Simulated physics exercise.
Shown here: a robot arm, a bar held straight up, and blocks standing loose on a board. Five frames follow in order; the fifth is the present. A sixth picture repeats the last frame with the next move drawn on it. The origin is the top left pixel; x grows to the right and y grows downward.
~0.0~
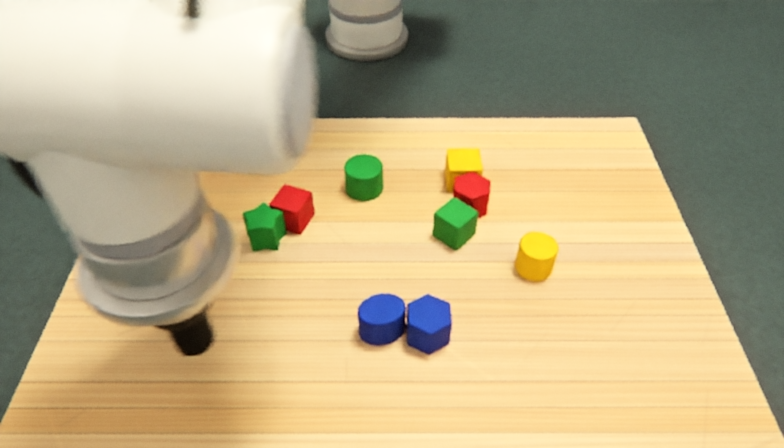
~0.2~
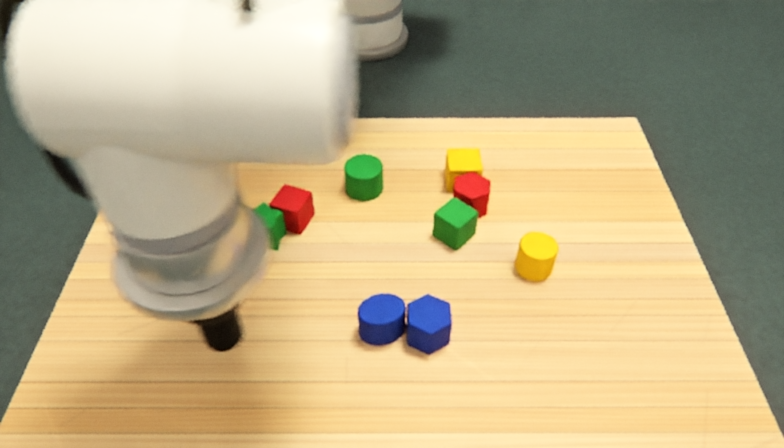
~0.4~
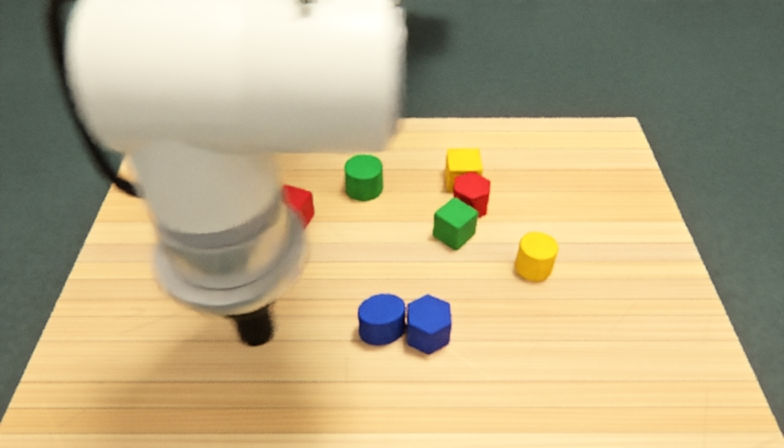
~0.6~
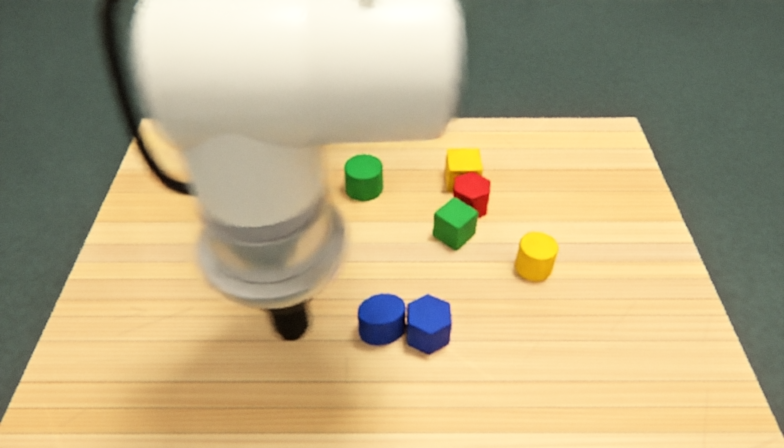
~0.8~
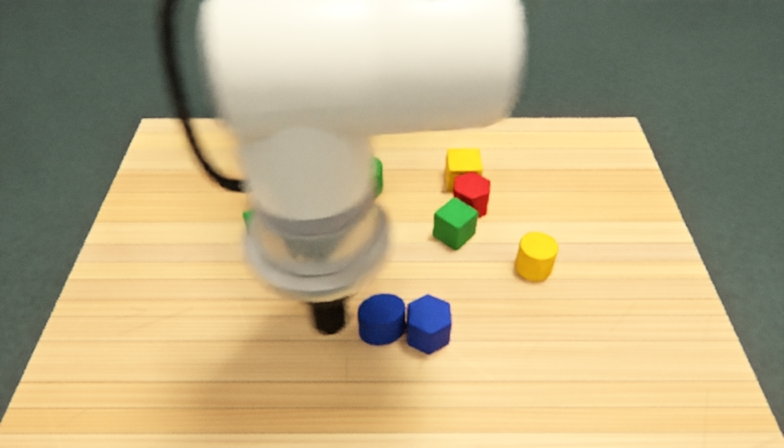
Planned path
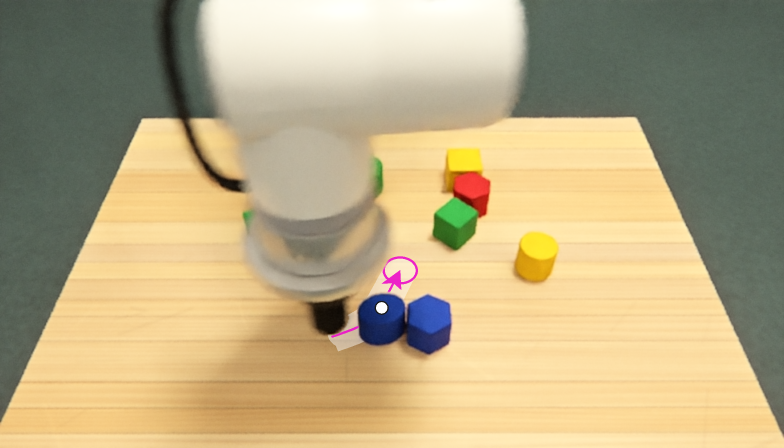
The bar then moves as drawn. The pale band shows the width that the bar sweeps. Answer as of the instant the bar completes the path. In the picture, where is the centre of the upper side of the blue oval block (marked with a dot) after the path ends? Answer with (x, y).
I think it will end close to (428, 281).
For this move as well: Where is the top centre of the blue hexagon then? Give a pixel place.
At the end it should sit near (457, 312).
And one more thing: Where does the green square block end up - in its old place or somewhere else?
That block stays.
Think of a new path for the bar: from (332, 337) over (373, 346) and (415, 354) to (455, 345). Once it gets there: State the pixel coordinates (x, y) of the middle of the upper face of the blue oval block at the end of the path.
It is going to be at (424, 296).
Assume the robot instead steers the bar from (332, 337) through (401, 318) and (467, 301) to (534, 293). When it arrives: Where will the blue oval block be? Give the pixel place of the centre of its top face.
Its top middle will sit at (540, 244).
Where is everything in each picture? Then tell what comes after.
Bar tip at (196, 341); block tops, blue oval block at (382, 308); blue hexagon at (429, 313); green square block at (456, 212), in the first picture.
Bar at (225, 337); blocks unchanged, in the second picture.
Bar at (257, 332); blocks unchanged, in the third picture.
Bar at (292, 327); blocks unchanged, in the fourth picture.
Bar at (330, 321); blue oval block at (382, 308); blue hexagon at (429, 313); green square block at (456, 212), in the fifth picture.
Path on the board, from (332, 337) by way of (367, 322) and (387, 296) to (400, 270); the dot is on the blue oval block.
On the path given first. One third of the way, bar at (366, 306); blue oval block at (409, 296); blue hexagon at (449, 311), turned 35° clockwise.
Two thirds of the way, bar at (387, 280); blue oval block at (427, 283), turned 40° clockwise; blue hexagon at (457, 312), turned 50° clockwise.
At the end, bar at (400, 254); blue oval block at (428, 281), turned 50° clockwise; blue hexagon at (457, 312), turned 50° clockwise; green square block in place.
